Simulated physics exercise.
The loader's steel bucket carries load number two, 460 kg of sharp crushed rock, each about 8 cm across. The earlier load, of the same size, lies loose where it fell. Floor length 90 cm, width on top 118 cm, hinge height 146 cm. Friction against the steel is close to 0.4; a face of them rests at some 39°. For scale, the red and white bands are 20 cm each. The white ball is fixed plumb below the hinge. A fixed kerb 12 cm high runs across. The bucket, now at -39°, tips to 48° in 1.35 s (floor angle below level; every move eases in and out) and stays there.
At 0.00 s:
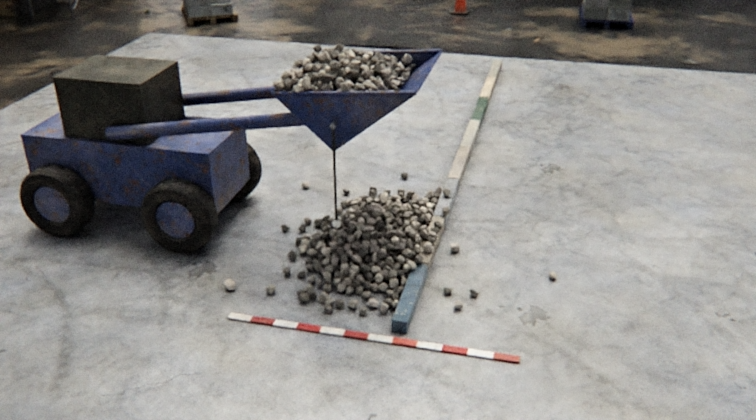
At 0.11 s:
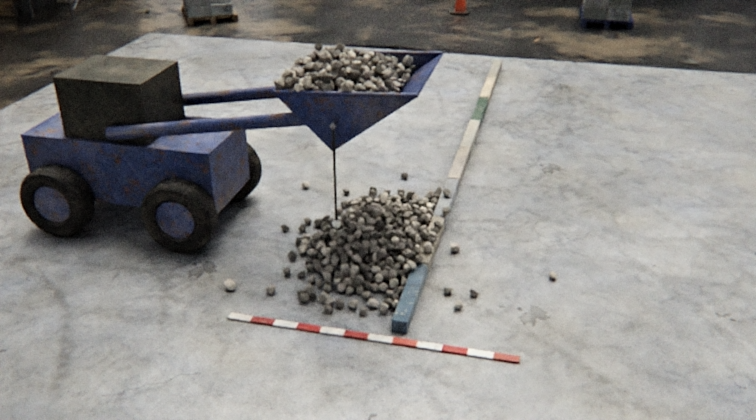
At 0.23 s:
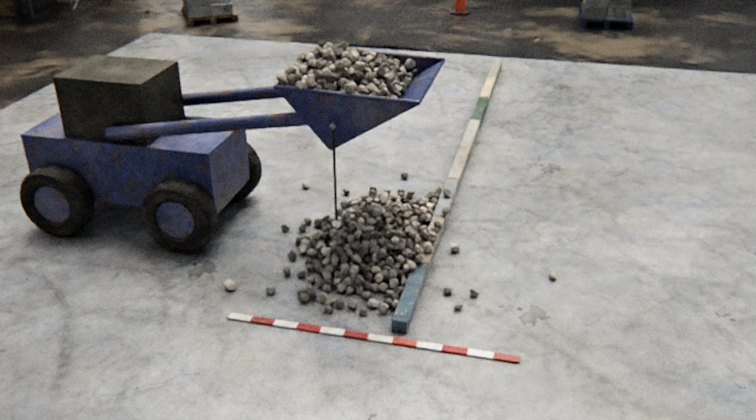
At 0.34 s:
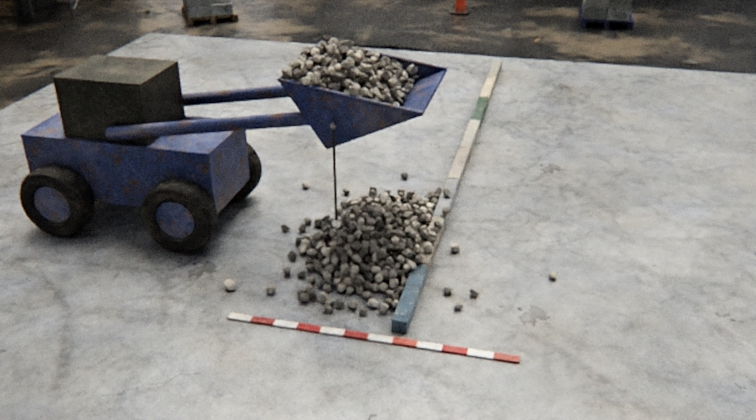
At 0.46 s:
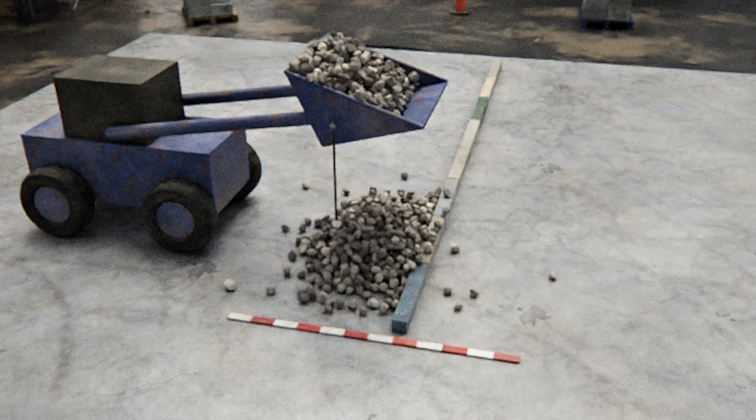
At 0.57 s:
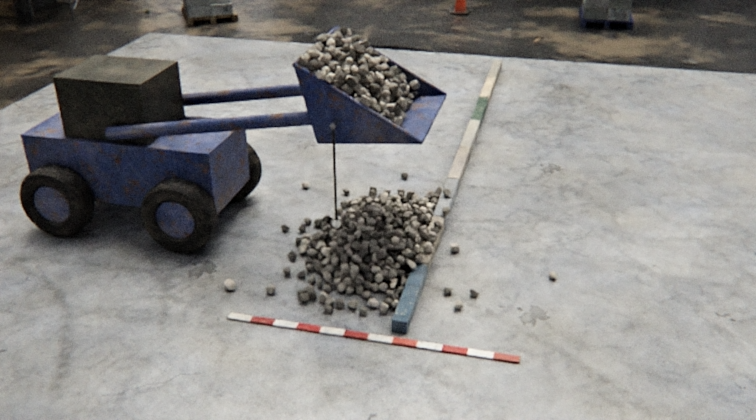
In the video, a blue wheeled loader holds a bucket of grey stones above a loose pile beside a long kerb on a pale floor, and the bucket slowly rotates forward, its right-hand lip lowering with the stones still inside.
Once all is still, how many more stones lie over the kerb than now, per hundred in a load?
Some 70 per cent is added.
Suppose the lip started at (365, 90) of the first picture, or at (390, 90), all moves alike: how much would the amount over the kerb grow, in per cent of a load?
Near 20 per cent from the first place, 45 from the second.
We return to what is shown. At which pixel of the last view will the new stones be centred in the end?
Around (456, 243).
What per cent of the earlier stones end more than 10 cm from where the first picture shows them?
Roughly 0 per cent of them.
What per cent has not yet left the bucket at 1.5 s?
It holds some 30 per cent.
After 1.0 s the floor is at 34°; in per cent of one load, 98 in the bucket, 101 on this side of the kerb, 1 over the kerb; the foremost stones are at (462, 259).
After 1.5 s the floor is at 48°; in per cent of one load, 28 in the bucket, 150 on this side of the kerb, 22 over the kerb; the foremost stones are at (481, 267).
After 1.8 s the floor is at 48°; in per cent of one load, 0 in the bucket, 141 on this side of the kerb, 59 over the kerb; the foremost stones are at (550, 251).
After 4.6 s the floor is at 48°; in per cent of one load, 0 in the bucket, 129 on this side of the kerb, 70 over the kerb; the foremost stones are at (603, 254). Net gain over the kerb, 70.
